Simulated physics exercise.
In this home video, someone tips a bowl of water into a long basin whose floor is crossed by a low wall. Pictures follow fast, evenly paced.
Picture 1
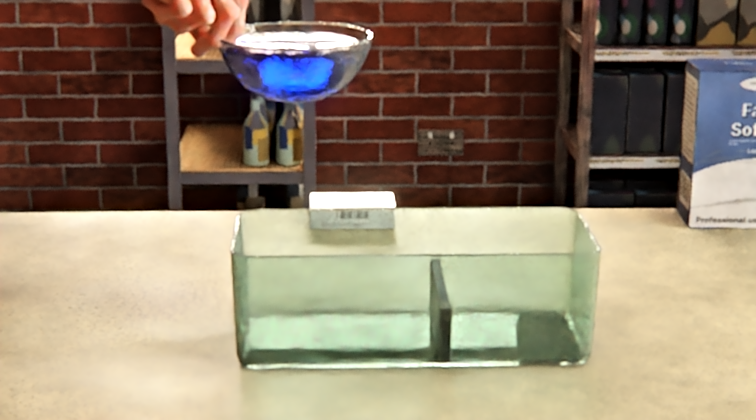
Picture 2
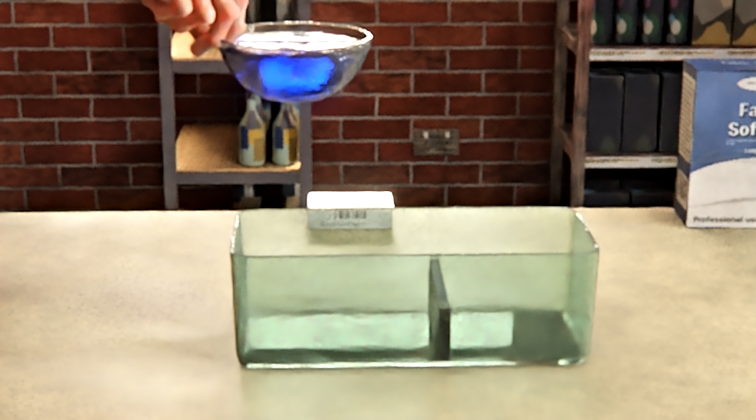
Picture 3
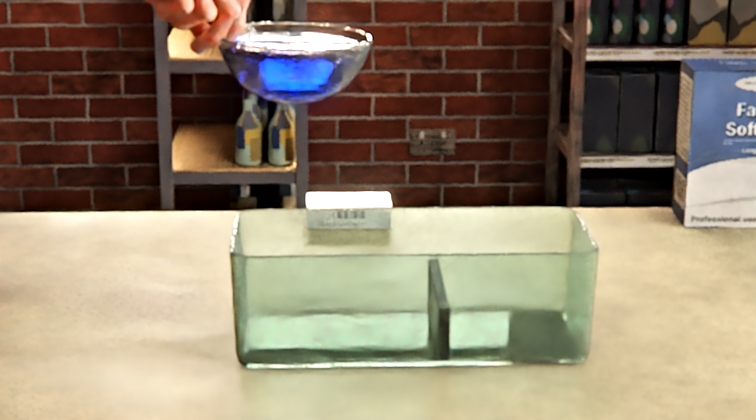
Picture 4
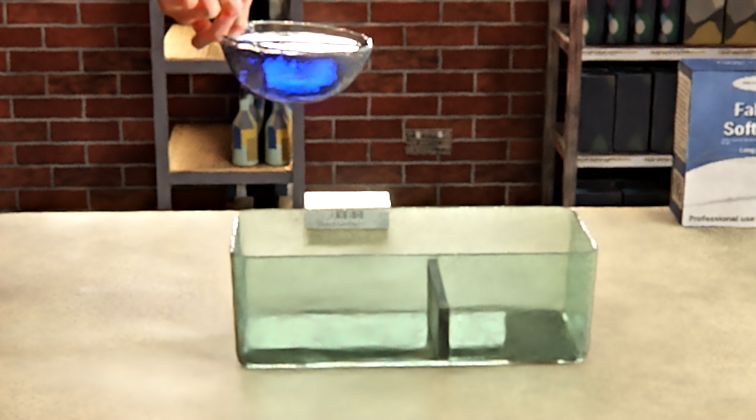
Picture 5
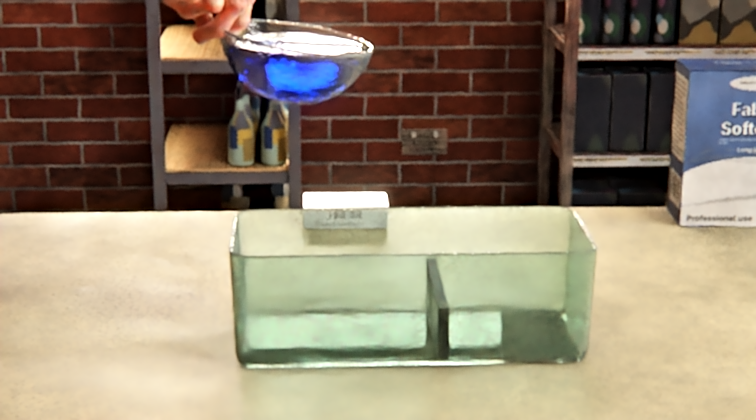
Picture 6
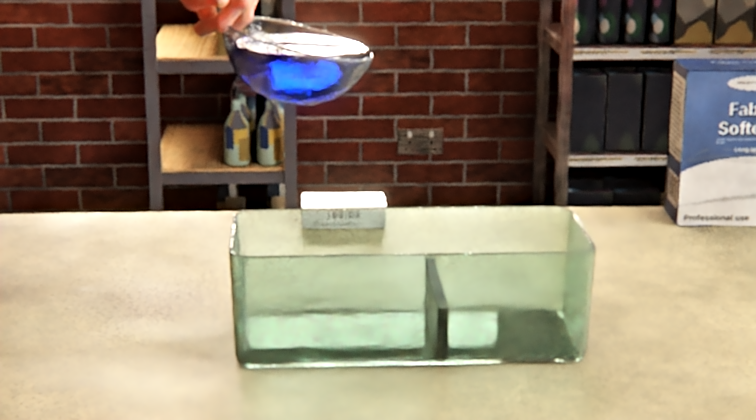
Glass bowl of blue liquid held by a hand, slowly tilting down to the right above a long, divided glass basin.
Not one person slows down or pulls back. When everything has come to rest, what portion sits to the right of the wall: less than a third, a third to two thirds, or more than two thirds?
Most likely the right of the wall will hold one third or more, up to two thirds.
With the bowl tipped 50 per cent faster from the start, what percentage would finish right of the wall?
Roughly 40 in a hundred.
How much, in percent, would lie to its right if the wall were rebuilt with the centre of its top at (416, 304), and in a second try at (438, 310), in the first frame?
That'd be about 75 percent for the first and about 60 percent for the other.
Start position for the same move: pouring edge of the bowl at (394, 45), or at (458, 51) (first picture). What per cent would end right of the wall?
Estimate, in order: 75 and 95 per cent.
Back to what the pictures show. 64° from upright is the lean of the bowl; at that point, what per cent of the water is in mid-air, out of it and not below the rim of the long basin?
Airborne share: Approx. 45 %.
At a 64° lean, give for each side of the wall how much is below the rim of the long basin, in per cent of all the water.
The left part gets 10 percent; the right part gets 15 percent.
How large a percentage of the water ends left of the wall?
About 50 per cent.
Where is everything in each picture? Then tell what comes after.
In the first picture, tilt 0°; pouring edge (371, 37); surface from (223, 44) to (367, 44); the long basin's rim runs from (235, 234) to (589, 232); the wall's top is at (440, 285).
In the second picture, tilt 1°; pouring edge (370, 38); surface from (223, 44) to (366, 45).
In the third picture, tilt 2°; pouring edge (371, 41); surface from (223, 44) to (365, 46).
In the fourth picture, tilt 5°; pouring edge (371, 45); surface from (226, 44) to (367, 48).
In the fifth picture, tilt 9°; pouring edge (372, 50); surface from (227, 43) to (368, 48).
In the sixth picture, tilt 14°; pouring edge (371, 57); surface from (229, 45) to (366, 50); 1 per cent is over the edge.
A moment on, the bowl is tipped part way and 30 per cent is still to pour, 10 is left of the wall and 17 right of it.
Next, the bowl is tipped on its side and 0 per cent is still to pour, 44 is left of the wall and 50 right of it.
Then the bowl is tipped on its side and 0 per cent is still to pour, 49 is left of the wall and 50 right of it.
Later the bowl is tipped on its side and 0 per cent is still to pour, 49 is left of the wall and 50 right of it.
Finally, 49 per cent lies left of the wall, 50 right of it and 1 outside.
